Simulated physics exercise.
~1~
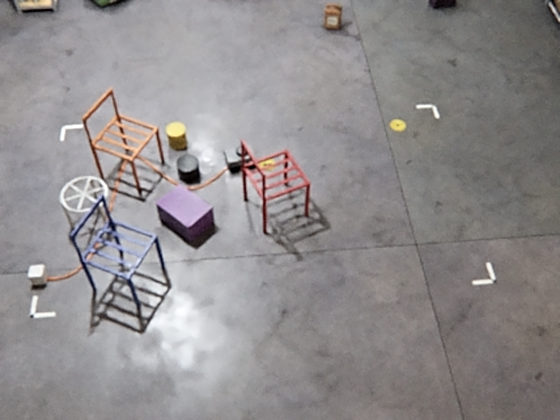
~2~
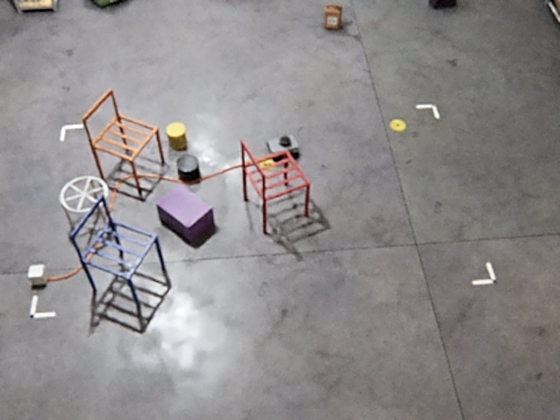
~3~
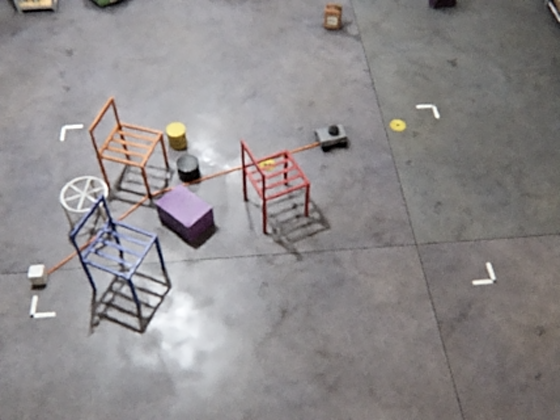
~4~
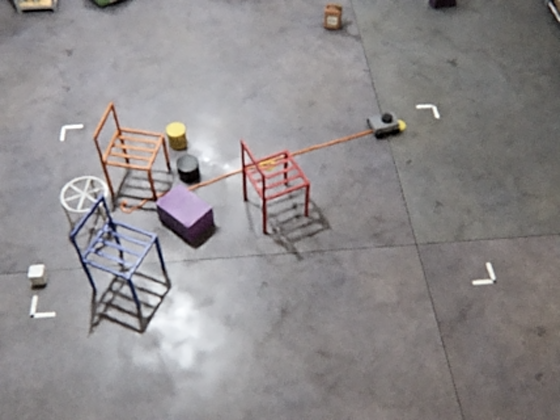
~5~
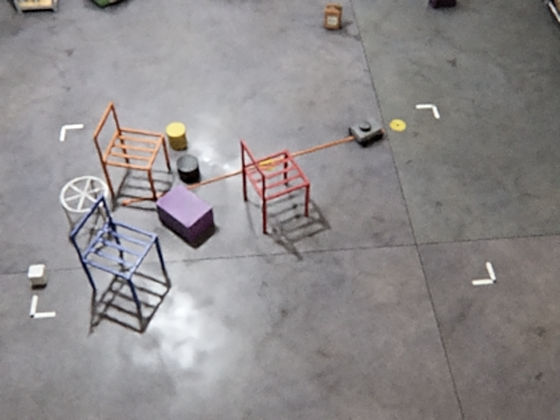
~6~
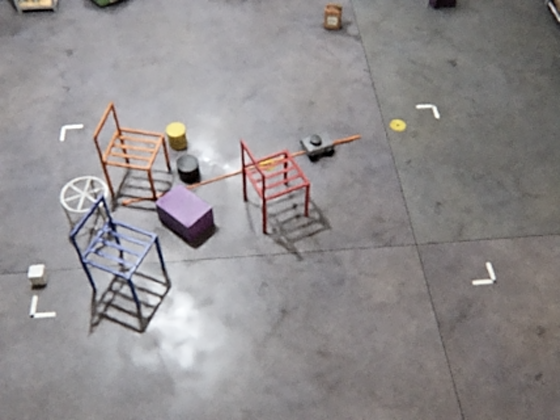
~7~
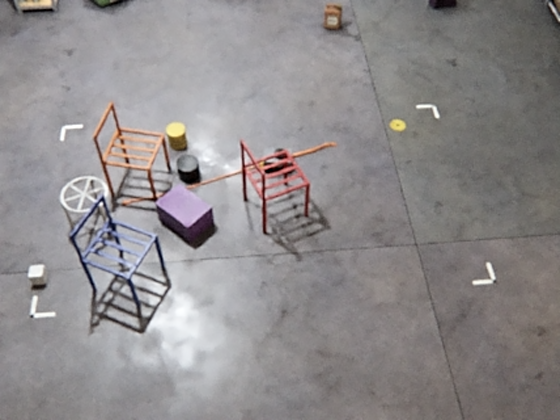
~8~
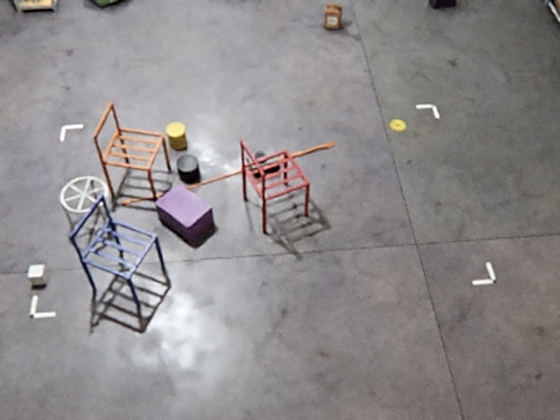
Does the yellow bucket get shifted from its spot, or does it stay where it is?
The yellow bucket stays where it is, beside the black tub, even as the lead pulls tight and comes free.
